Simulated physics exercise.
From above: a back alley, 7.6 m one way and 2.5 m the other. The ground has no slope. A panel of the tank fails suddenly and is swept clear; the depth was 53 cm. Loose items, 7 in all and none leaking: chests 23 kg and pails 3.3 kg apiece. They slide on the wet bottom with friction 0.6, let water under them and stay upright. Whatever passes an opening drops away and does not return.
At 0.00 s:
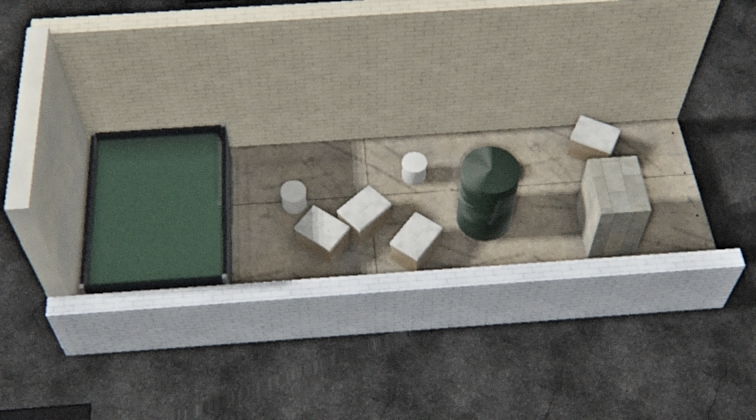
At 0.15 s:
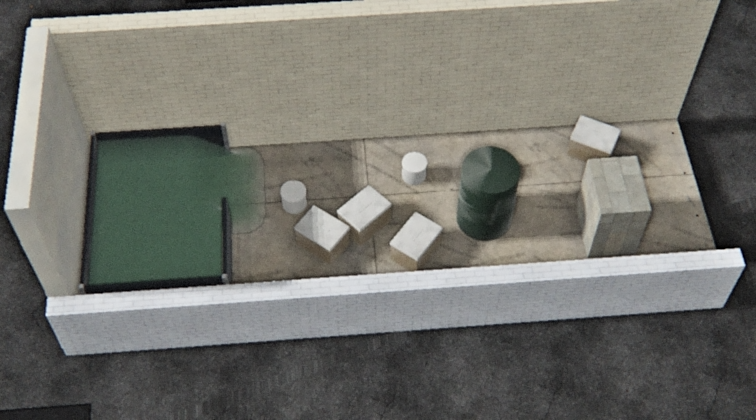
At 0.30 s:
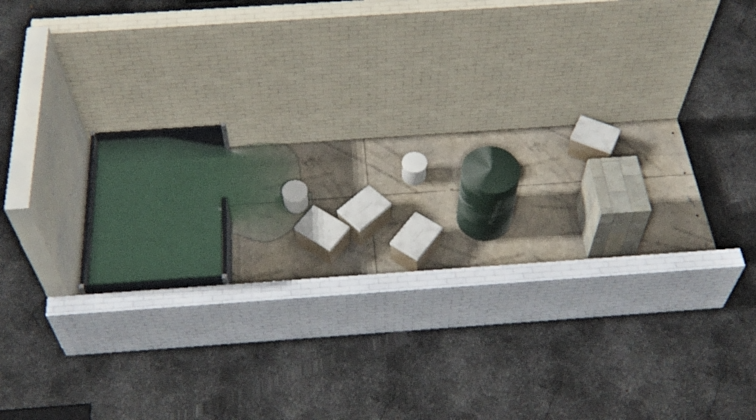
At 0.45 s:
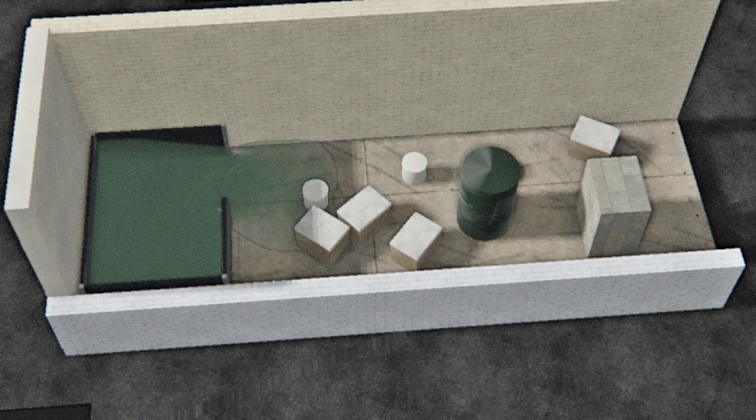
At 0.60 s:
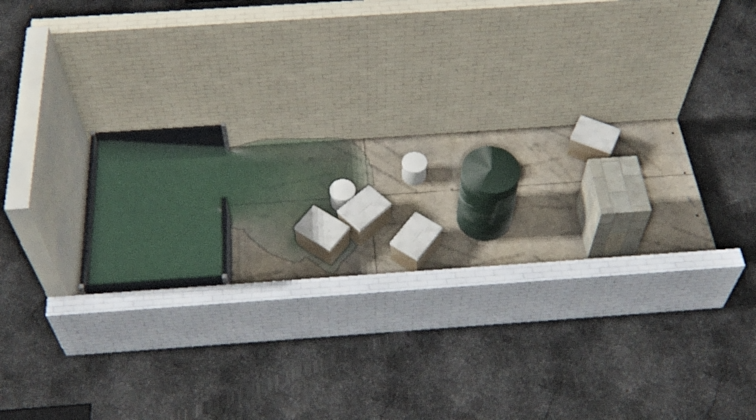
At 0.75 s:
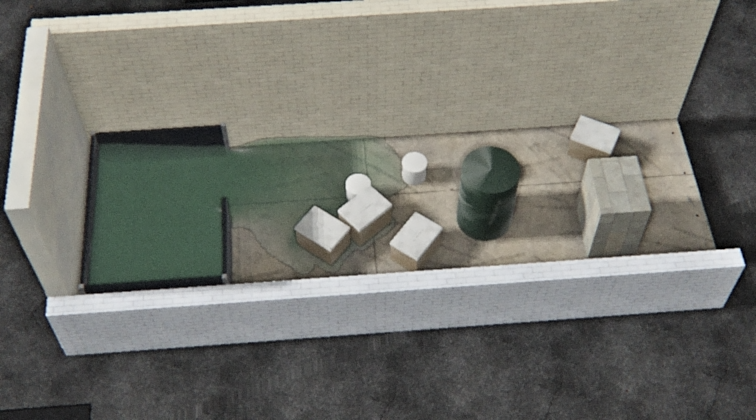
To begin with, dark green water sits in a tank at the left end of a walled alley scattered with pale boxes and white pails. Part of the tank's right side opens and water spreads rightward across the floor, then pushes the nearest pail right, up beside a box, while the other items stay put.
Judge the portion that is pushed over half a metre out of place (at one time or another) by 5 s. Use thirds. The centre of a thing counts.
That comes to from one to two thirds.
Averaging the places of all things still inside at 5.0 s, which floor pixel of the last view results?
Around (372, 246).
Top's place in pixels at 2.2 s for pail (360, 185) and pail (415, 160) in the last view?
Around (576, 119) and (563, 175).
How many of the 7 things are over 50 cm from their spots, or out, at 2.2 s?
I count 3.
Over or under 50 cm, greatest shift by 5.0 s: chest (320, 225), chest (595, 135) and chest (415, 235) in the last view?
In that order: Under, more, less.
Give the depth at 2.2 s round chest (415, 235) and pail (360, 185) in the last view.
Roughly 3 and 16 cm.
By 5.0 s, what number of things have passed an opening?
I count 4.
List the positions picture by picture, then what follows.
In the first picture, a pail at (293, 191) rests on the ground; a chest at (322, 227) rests on the ground; water covers 3.4 m2; 0 of 7 have shifted.
In the second picture, a pail at (293, 191), on the bottom; a chest at (322, 227) rests on the ground; water covers 4.0 m2; 0 of 7 have shifted.
In the third picture, a pail at (295, 191), on the bottom; a chest at (322, 227) rests on the ground; 4.6 m2 under water; 0 of 7 have shifted.
In the fourth picture, a pail at (315, 190) rests on the ground, 28 cm from its start; a chest at (322, 227) rests on the ground; water covers 5.2 m2; 1 of 7 have shifted.
In the fifth picture, a pail at (343, 190), on the bottom, 62 cm from its start; a chest at (322, 227), on the bottom; 5.9 m2 under water; 1 of 7 have shifted.
In the sixth picture, a pail at (358, 184), on the bottom, 82 cm from its start; a chest at (322, 227), on the bottom; 6.5 m2 under water; 1 of 7 have shifted.
After 1.1 s 1 of 7 are over 50 cm from their spots; 1 afloat.
After 2.2 s 3 of 7 are over 50 cm from their spots; 3 afloat.
After 3.5 s 4 of 7 are over 50 cm from their spots; 0 afloat.
After 5.0 s 4 of 7 are over 50 cm from their spots, and 4 have been at some point; 0 afloat.
